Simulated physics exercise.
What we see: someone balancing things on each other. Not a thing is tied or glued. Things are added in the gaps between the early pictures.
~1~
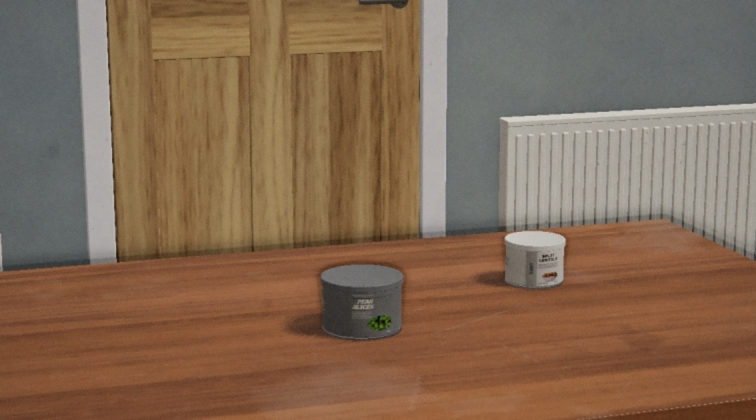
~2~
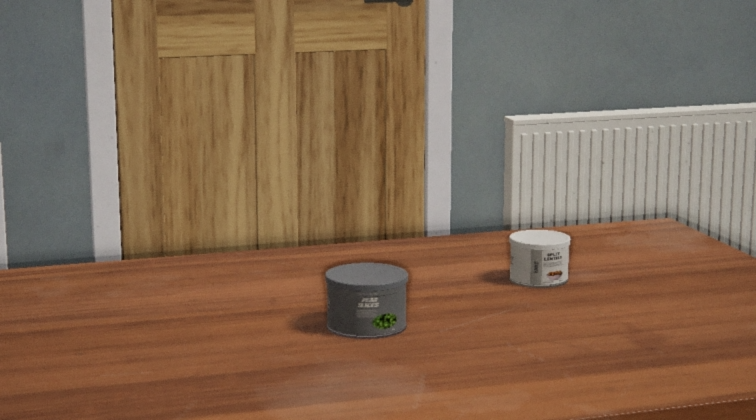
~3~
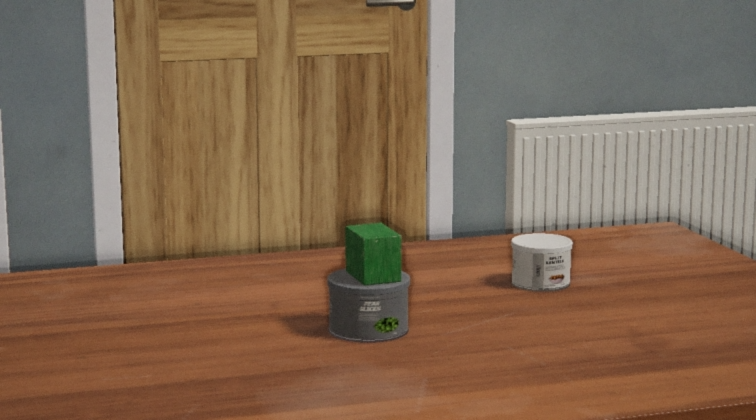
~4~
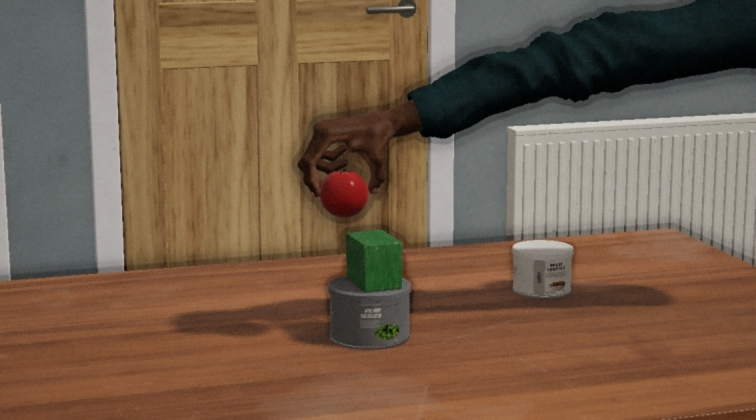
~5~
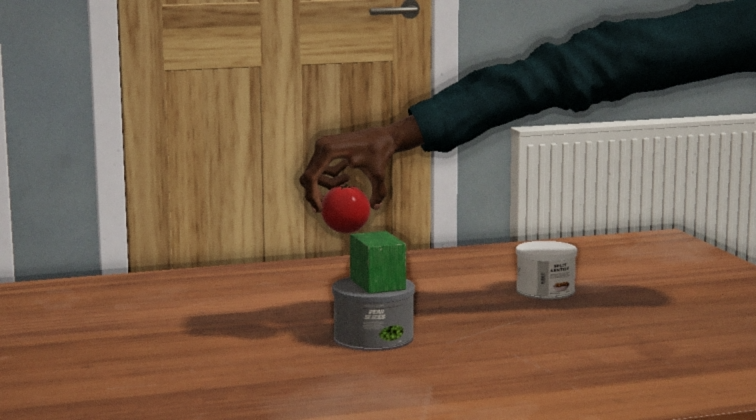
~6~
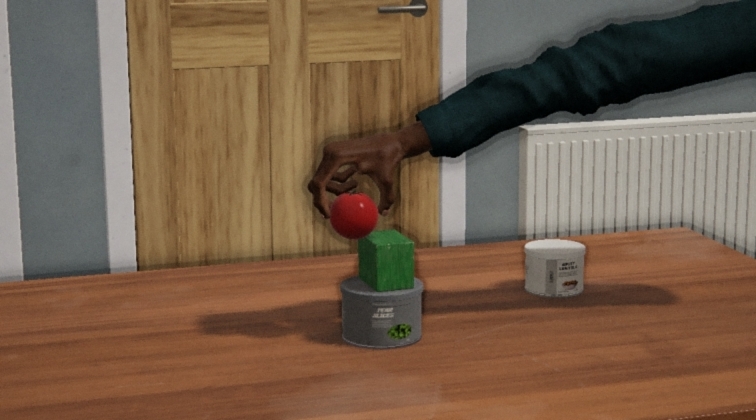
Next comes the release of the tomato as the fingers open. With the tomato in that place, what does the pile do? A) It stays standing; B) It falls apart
It falls apart (B).
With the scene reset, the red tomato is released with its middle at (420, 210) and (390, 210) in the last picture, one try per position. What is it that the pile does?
On the first go it collapses, and on the second it remains standing.
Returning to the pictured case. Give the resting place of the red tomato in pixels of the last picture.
Somewhere around (278, 325) in the last picture.
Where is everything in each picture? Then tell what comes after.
In the first frame, the last thing is not in view yet.
In the second frame, the last thing is not in view yet; grey tub (367, 300).
In the third frame, the last thing is not in view yet; white tub (541, 262).
In the fourth frame, still above its spot; red tomato (344, 193); green block (374, 261).
In the fifth frame, still above its spot; red tomato (346, 209); grey tub (373, 312).
In the sixth frame, in place under the hand; red tomato (354, 215); white tub (554, 268).
Then, 0.30 s later than the last frame, red tomato now fallen.
Then, 0.40 s later than the last frame, things are still on the move.
When it is over, fallen, red tomato; the other 3 as before. End places, in pixels of the last picture, red tomato near (278, 325). The pile gives way.
